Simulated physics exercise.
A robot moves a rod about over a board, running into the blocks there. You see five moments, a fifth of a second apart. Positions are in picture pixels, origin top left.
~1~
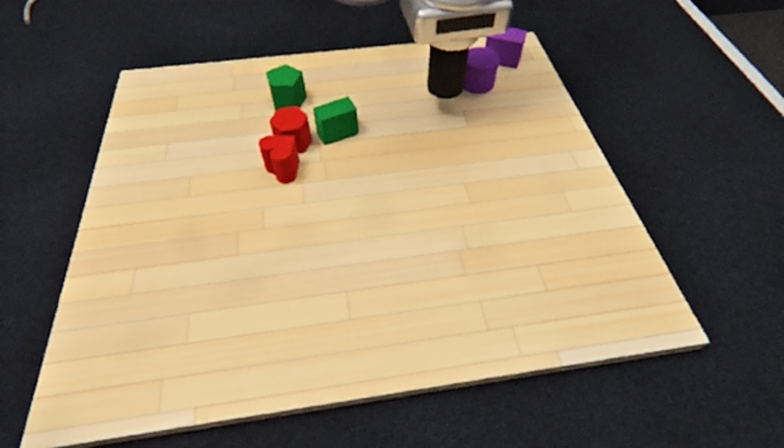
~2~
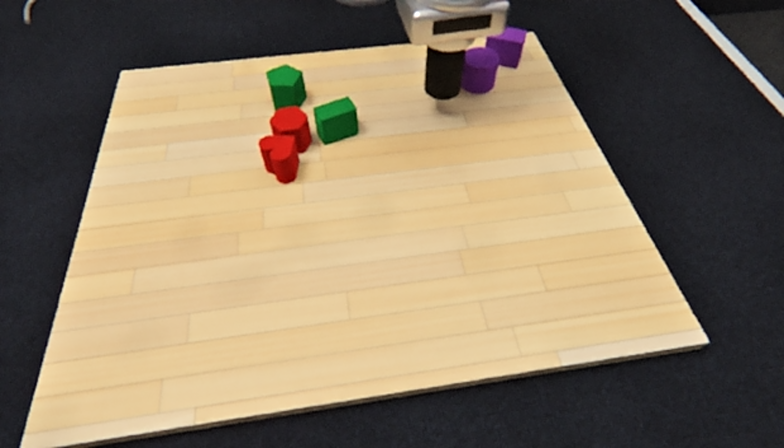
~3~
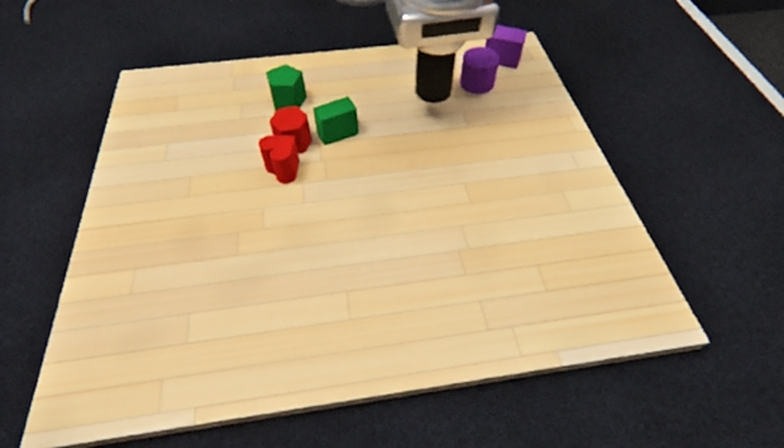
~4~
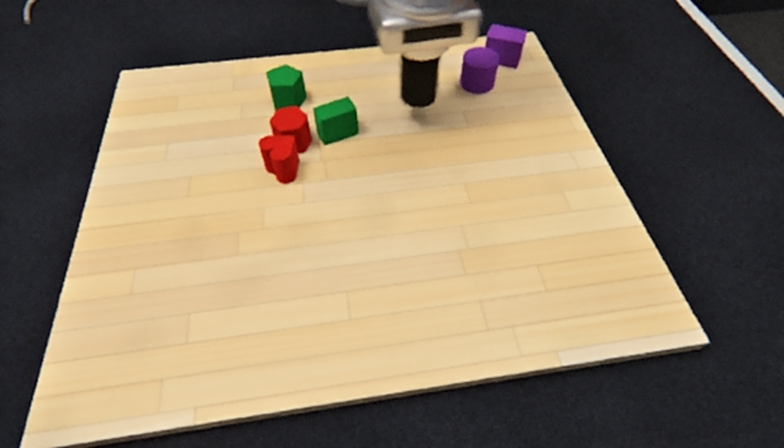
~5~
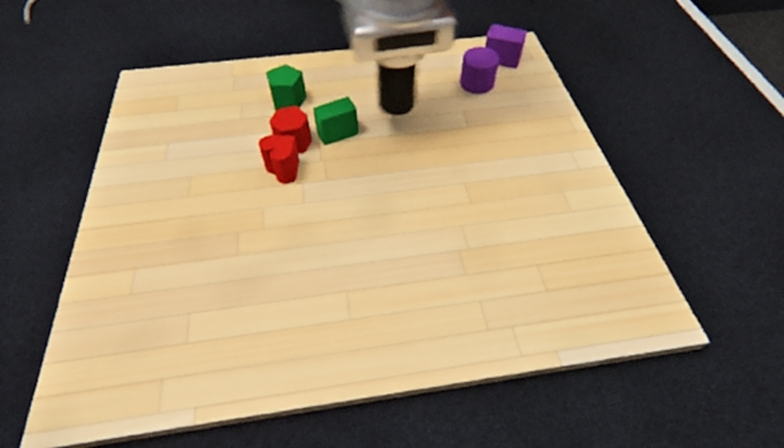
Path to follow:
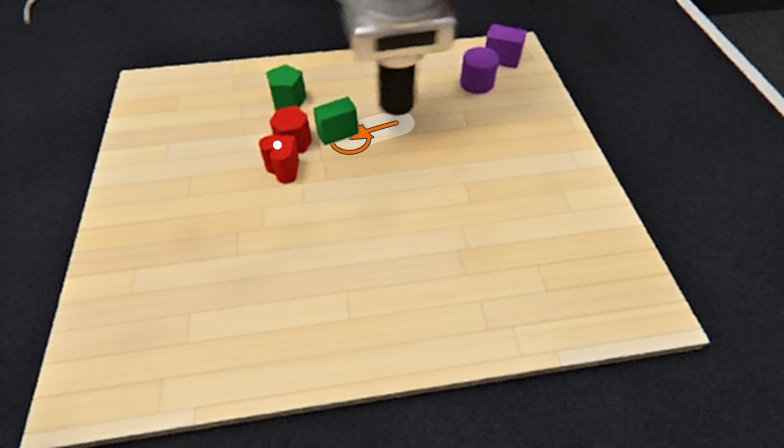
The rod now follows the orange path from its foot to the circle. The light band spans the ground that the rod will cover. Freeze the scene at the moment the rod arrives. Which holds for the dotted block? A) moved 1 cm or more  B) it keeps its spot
The one that fits is B, it keeps its spot.
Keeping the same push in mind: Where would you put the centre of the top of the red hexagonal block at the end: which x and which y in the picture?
Roughly at (270, 118).
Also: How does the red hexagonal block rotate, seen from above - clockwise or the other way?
Short answer: Counterclockwise.
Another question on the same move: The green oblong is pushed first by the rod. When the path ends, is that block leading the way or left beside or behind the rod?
When the path ends, it will sit ahead of the rod.
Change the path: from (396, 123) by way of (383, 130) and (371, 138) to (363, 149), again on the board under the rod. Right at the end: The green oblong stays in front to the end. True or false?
This is false.
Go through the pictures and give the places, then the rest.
Rod's lower end (445, 88); red heart-shaped block (277, 145); red hexagonal block (288, 118); green oblong (335, 108), in the first frame.
Rod (442, 89); blocks still, in the second frame.
Rod (433, 91); blocks still, in the third frame.
Rod (418, 96); blocks still, in the fourth frame.
Rod (397, 104); red heart-shaped block (277, 145); red hexagonal block (288, 118); green oblong (335, 108), in the fifth frame.
Drawn move, from (396, 123) by way of (373, 129) to (350, 139); the dot is on the red heart-shaped block.
On the path given first. Halfway along, rod (371, 111); green oblong (330, 108).
At the end, rod (348, 120); red heart-shaped block still; red hexagonal block (270, 118), turned 25° anticlockwise; green oblong (309, 110), turned 35° clockwise.
